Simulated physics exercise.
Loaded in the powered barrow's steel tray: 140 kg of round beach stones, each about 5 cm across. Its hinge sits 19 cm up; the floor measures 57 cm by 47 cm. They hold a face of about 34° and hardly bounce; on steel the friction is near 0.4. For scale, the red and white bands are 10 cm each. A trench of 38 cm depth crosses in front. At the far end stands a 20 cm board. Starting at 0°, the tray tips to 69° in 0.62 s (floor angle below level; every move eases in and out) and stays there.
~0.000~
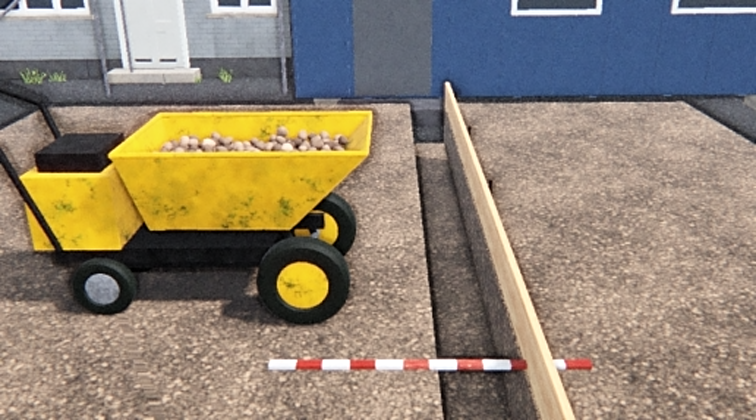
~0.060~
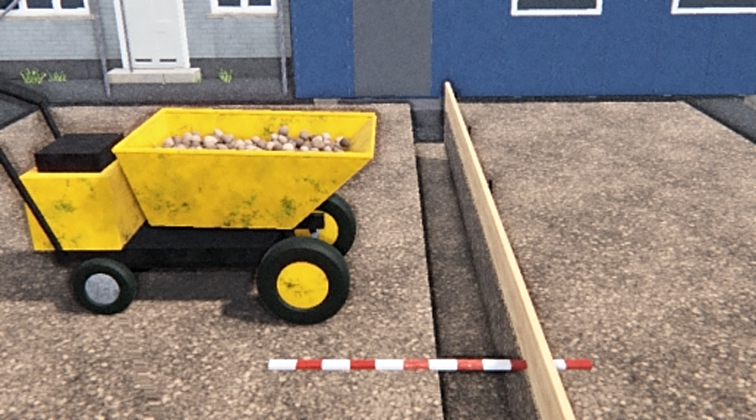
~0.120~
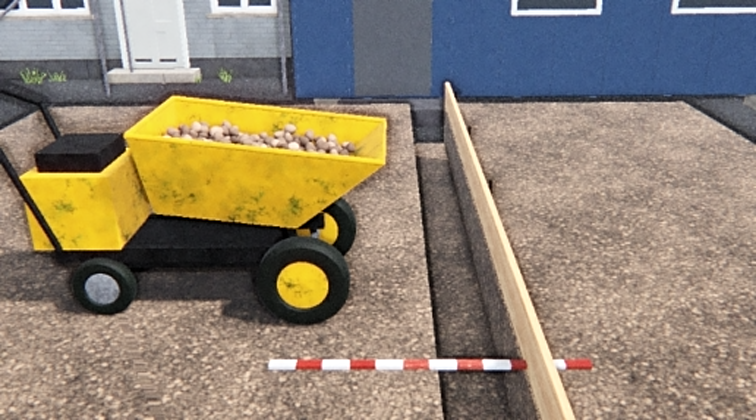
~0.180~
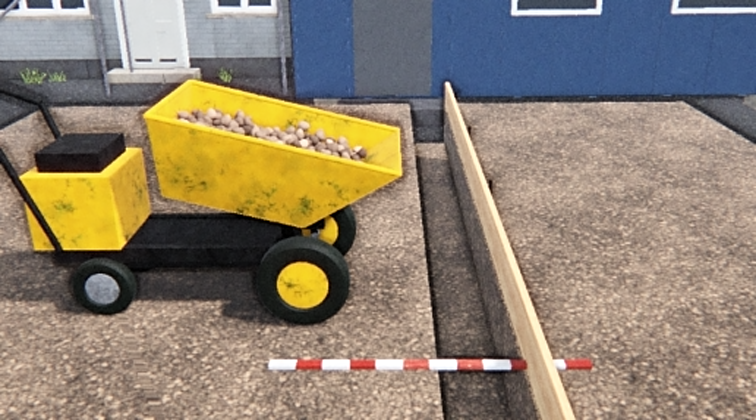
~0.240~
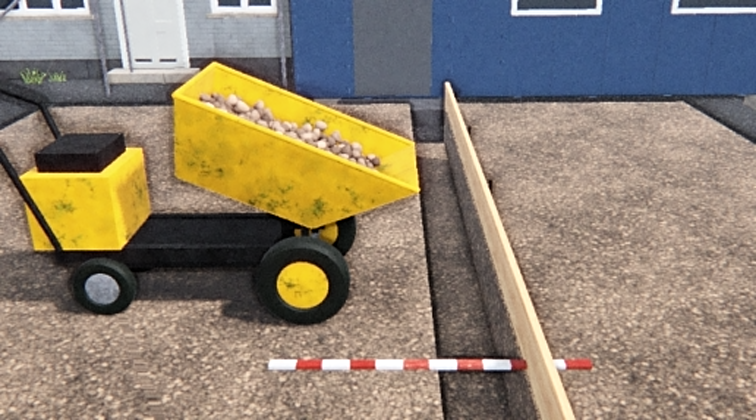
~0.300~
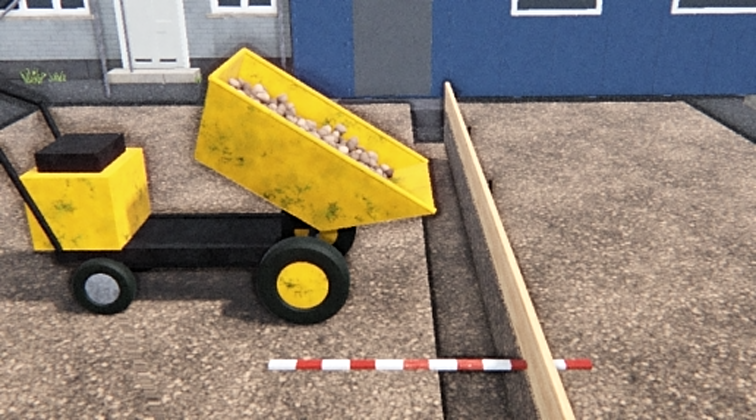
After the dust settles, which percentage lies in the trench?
Roughly 90 per cent ends in the trench.
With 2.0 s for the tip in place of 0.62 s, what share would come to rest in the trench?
Then about 100 per cent.
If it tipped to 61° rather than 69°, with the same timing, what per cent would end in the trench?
It would be near 80 per cent.
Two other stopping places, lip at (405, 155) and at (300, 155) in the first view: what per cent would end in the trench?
About 50 and 85 per cent.
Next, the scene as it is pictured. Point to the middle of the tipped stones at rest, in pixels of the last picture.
Around (471, 343).
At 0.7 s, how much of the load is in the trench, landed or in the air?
About 20 per cent by then.
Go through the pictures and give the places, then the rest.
Lip at (367, 154), floor tilted 0°, highest stones at (280, 143), in the first picture.
The tray is at 2°, its lip at (372, 156); the top of the load is at (248, 142); the stones move at 0.4 m/s on average, in the second picture.
The tray is at 7°, its lip at (384, 163); the top of the load is at (199, 135); the stones move at 0.8 m/s on average, in the third picture.
The tray is at 14°, its lip at (401, 175); the top of the load is at (197, 120); the stones move at 1.2 m/s on average, in the fourth picture.
Lip at (418, 191), floor tilted 23°, highest stones at (215, 103); the stones move at 1.4 m/s on average, in the fifth picture.
Lip at (434, 212), floor tilted 33°, highest stones at (238, 89); the stones move at 1.5 m/s on average, in the sixth picture.
After 0.5 s the floor is at 58°; 100 % in the tray; the foremost stones are at (425, 227).
After 0.7 s the floor is at 69°; 80 % in the tray, 20 % in the trench; the foremost stones are at (507, 256).
After 1.1 s the floor is at 69°; 13 % in the tray, 77 % in the trench, 10 % past the trench; the foremost stones are at (665, 293).
After 3.0 s the floor is at 69°; 0 % in the tray, 90 % in the trench, 10 % past the trench; the foremost stones are past the picture's edge.
